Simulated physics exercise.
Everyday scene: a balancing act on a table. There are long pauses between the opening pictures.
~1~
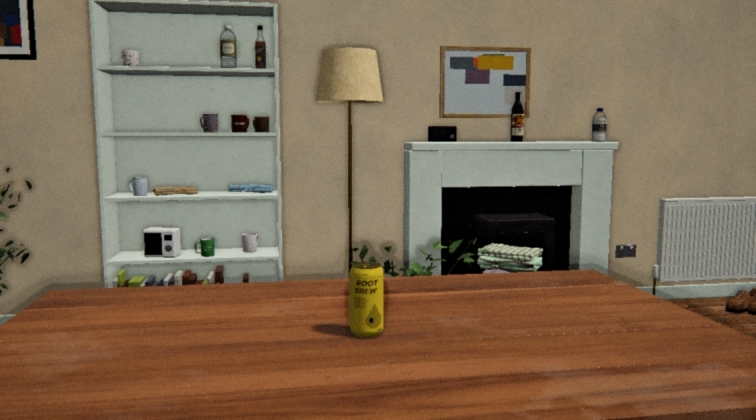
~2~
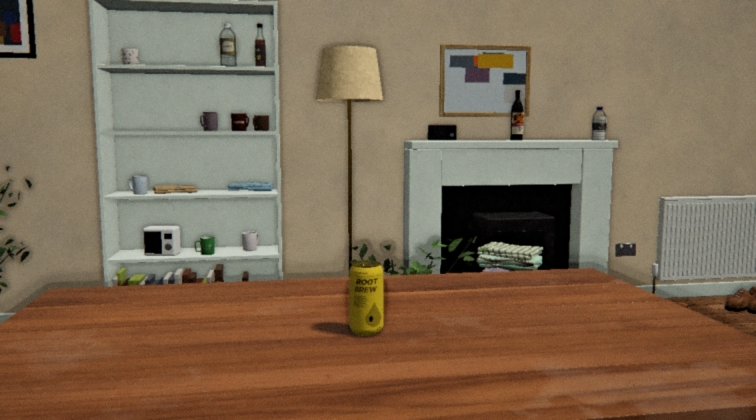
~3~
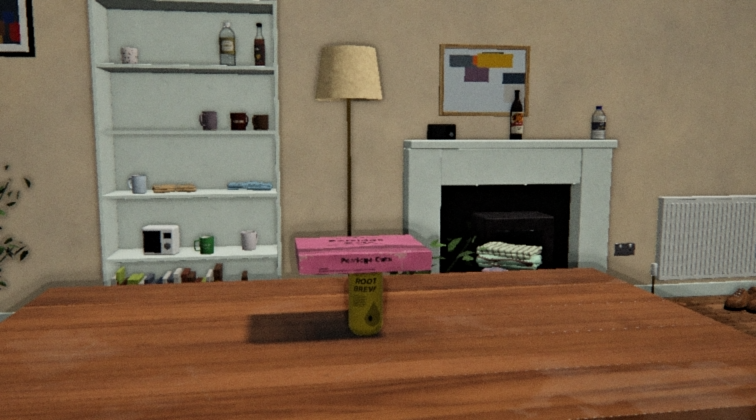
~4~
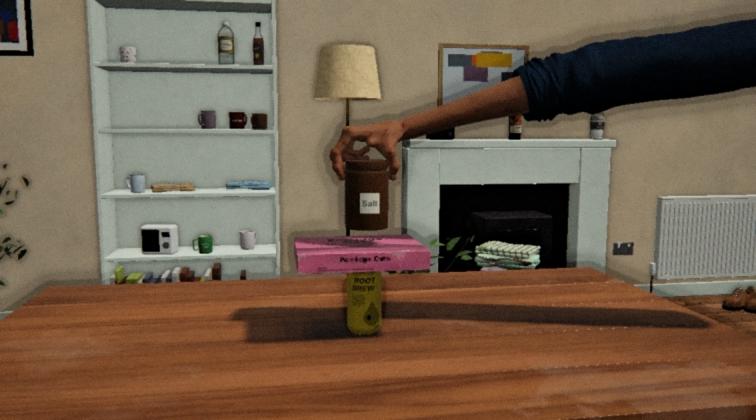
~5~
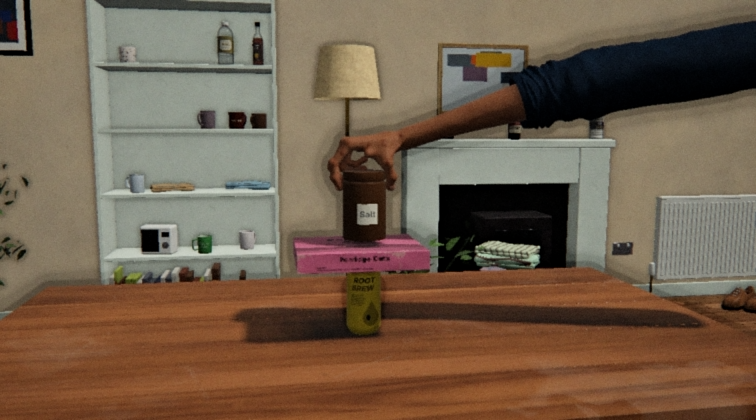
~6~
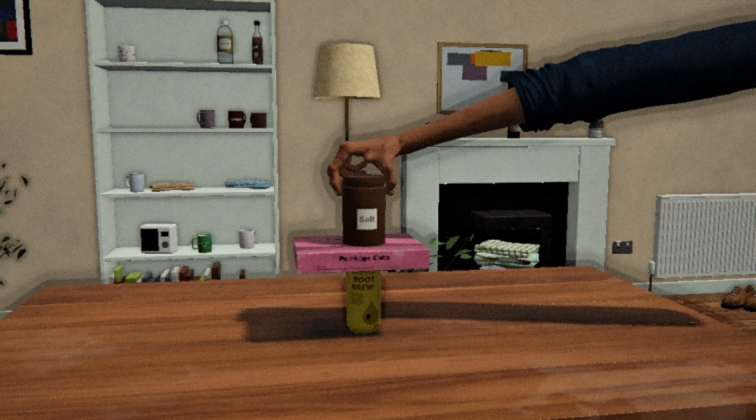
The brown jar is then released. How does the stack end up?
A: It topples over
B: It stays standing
B.
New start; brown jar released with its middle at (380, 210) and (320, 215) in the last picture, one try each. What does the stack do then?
The stack remains upright with the first try and topples over with the second.
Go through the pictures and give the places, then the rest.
The last thing is not in view yet; yellow can (366, 300), in the first picture.
The last thing is not in view yet; yellow can (366, 298), in the second picture.
The last thing is not in view yet; yellow can (365, 297), in the third picture.
Still above its spot; brown jar (367, 194); yellow can (364, 297), in the fourth picture.
Still above its spot; brown jar (364, 205); yellow can (364, 297), in the fifth picture.
In place under the hand; brown jar (364, 210); yellow can (363, 296), in the sixth picture.
Then, 0.70 s after the last picture, nothing has stirred.
Then, 1.70 s after the last picture, brown jar resting near (364, 210).
At rest, all 3 in place. Seen from the same camera at the end, brown jar near (364, 210). The stack holds.
